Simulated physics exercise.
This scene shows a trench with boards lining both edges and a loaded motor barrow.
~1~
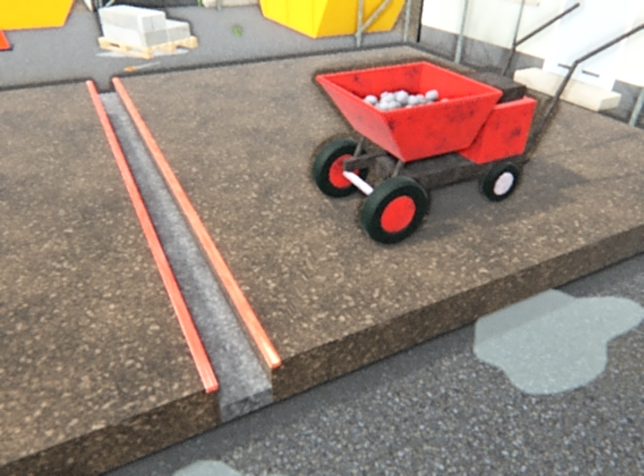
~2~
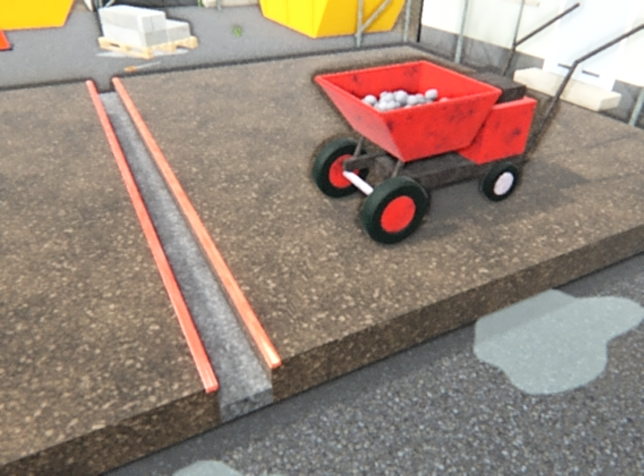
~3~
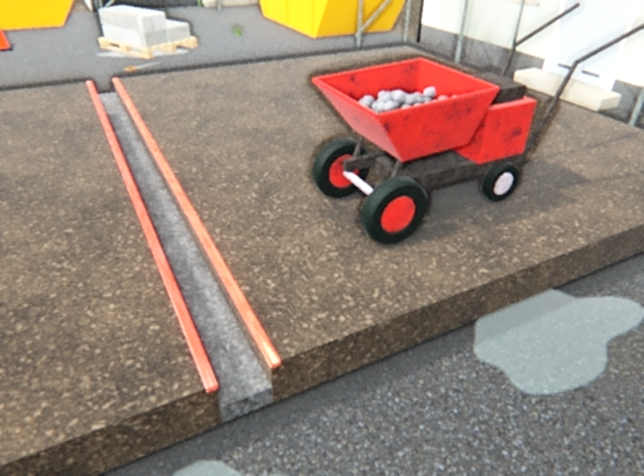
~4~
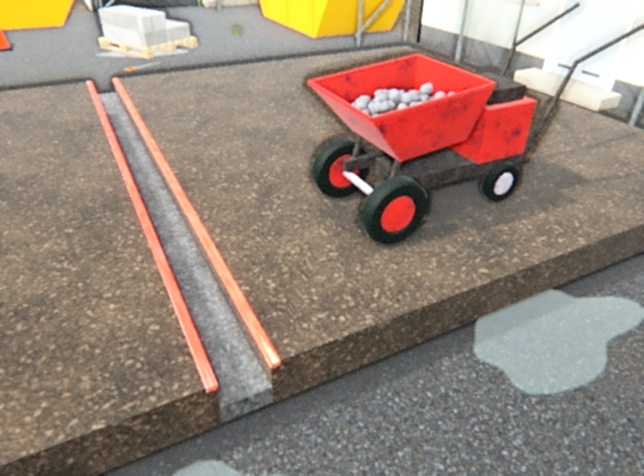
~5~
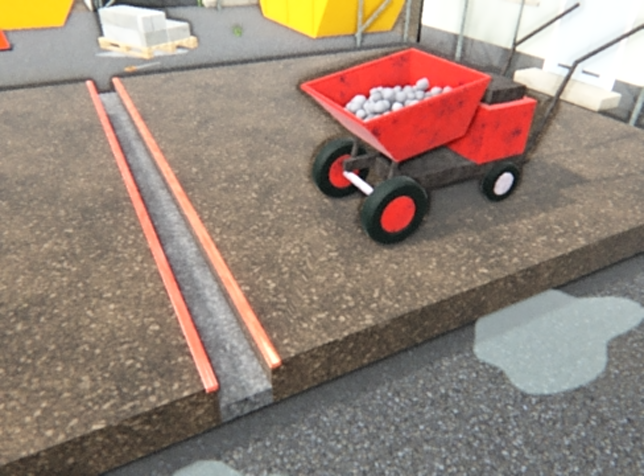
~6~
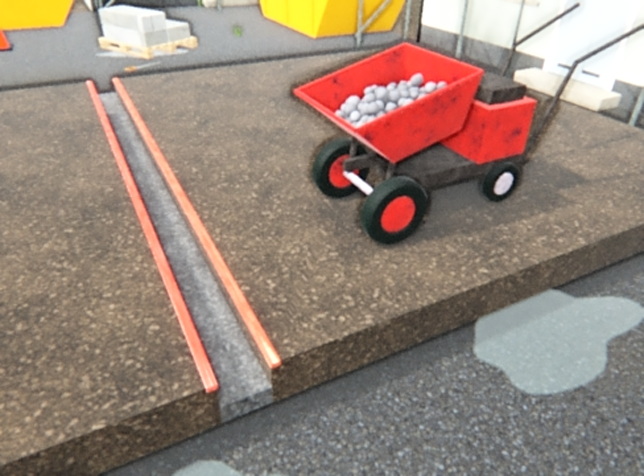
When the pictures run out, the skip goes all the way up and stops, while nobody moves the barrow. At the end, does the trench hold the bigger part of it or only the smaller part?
The trench holds only the smaller part.
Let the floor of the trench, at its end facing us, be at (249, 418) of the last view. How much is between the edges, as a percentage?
About 30 %.
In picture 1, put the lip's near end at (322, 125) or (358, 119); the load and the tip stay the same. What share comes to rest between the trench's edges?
The first gives 90 %, the second 60 %.
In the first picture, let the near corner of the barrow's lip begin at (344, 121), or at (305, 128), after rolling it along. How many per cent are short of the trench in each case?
First try: Some 20 %; second try: 0 %.
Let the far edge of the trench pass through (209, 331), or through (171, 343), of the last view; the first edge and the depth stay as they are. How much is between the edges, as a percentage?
First one: 30 per cent; second one: 30 per cent.
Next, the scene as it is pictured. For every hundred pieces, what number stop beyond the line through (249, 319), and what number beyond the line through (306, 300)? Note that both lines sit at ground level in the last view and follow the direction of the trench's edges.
Close to 30 per cent, then close to 80 per cent.
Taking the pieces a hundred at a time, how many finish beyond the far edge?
Share: Near 0 %.
Soon after the last picture, skip tipped steeply; all in the skip.
A little later, skip tipped steeply; most in the skip; a small part short of the trench; a stray few falling.
Later still, skip tipped right over; a small part in the skip; about two thirds short of the trench; about a quarter in or heaped over the trench.
By the end, skip tipped right over; about two thirds short of the trench; about a third in or heaped over the trench; none beyond it.
